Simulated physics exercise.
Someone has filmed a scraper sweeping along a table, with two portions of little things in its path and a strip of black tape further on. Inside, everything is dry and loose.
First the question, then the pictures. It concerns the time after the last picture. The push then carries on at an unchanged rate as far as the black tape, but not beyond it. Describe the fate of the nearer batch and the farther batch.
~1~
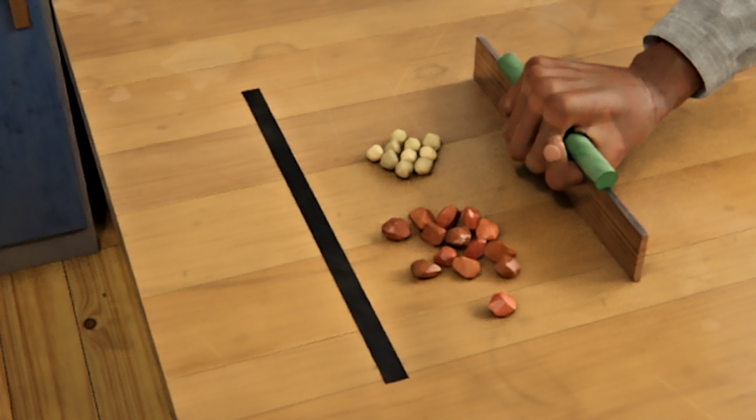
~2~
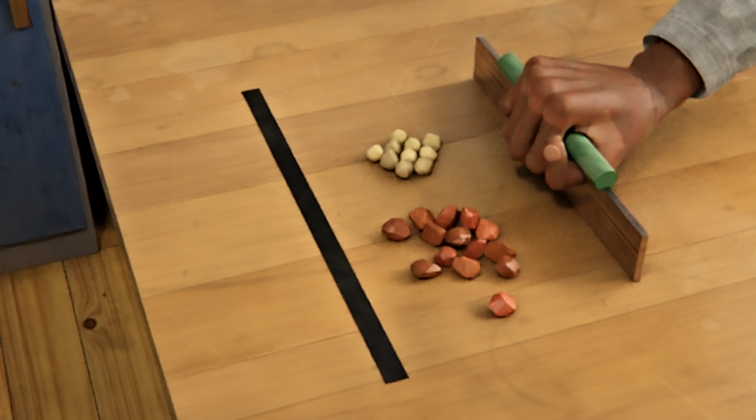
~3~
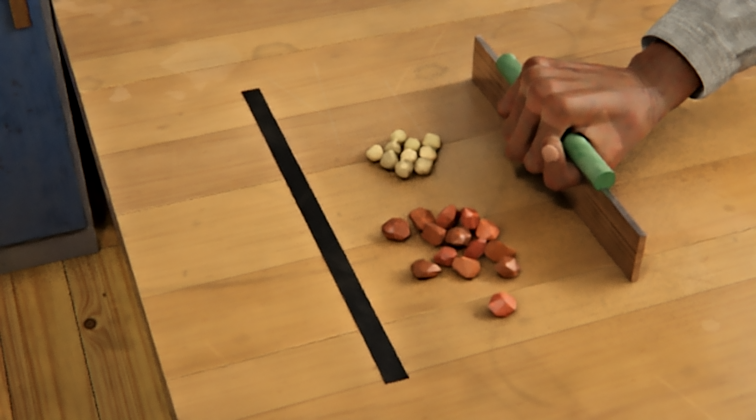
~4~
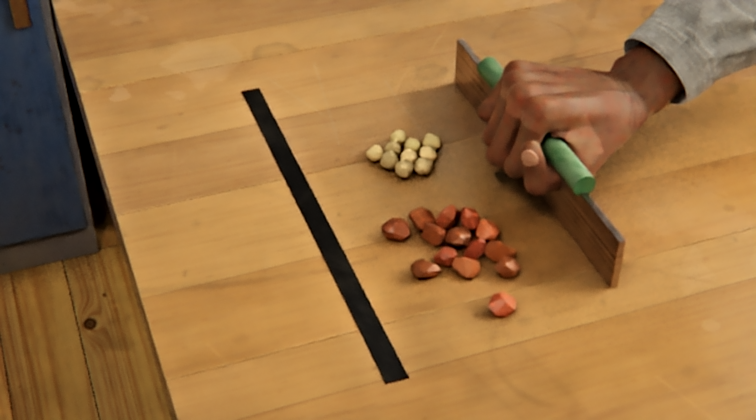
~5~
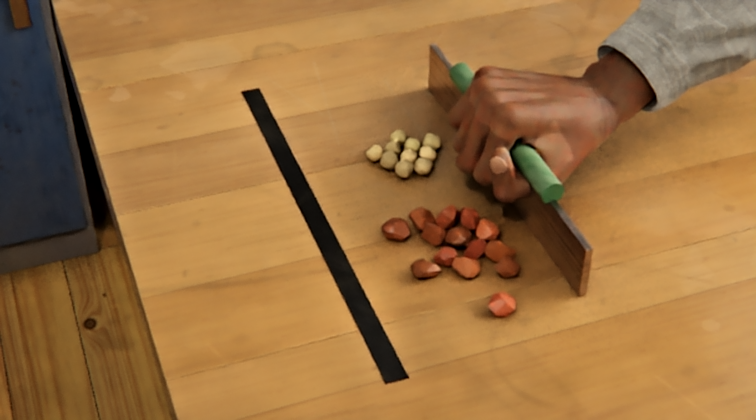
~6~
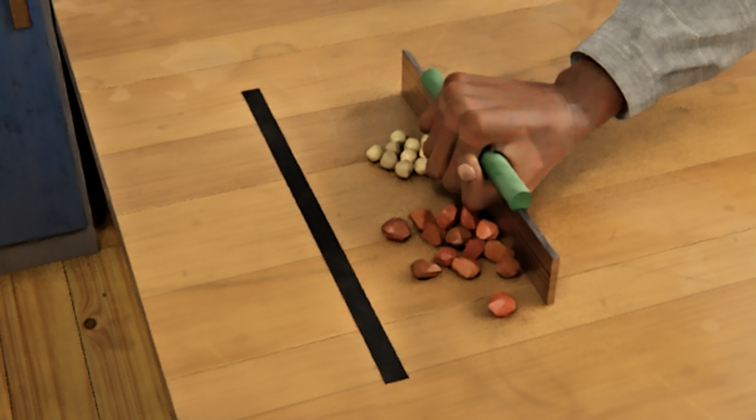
The nearer batch ends fully on top. The farther batch ends fully on top.
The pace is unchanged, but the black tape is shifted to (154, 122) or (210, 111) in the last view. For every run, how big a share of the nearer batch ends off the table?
Some 10 in a hundred, then some 0 in a hundred.
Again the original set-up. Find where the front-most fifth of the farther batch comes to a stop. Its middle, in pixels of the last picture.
Roughly at (236, 187) in the last picture.
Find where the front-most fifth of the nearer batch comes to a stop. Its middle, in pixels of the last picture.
It stops around (283, 295) in the final picture.
Then, 0.38 s later than the last frame, scraper still moving, near (384, 161); nearer batch all on the table, its front near (375, 291); farther batch all on the table, its front near (303, 167).
Then, 0.77 s later than the last frame, scraper stopped at the black tape; nearer batch all on the table, its front near (287, 313); farther batch all on the table, its front near (237, 187).
Then, 1.05 s later than the last frame, scraper stopped at the black tape; nearer batch all on the table, its front near (287, 313); farther batch all on the table, its front near (229, 188).
When it is over, scraper stopped at the black tape; nearer batch all on the table, its front near (287, 313); farther batch all on the table, its front near (229, 188).
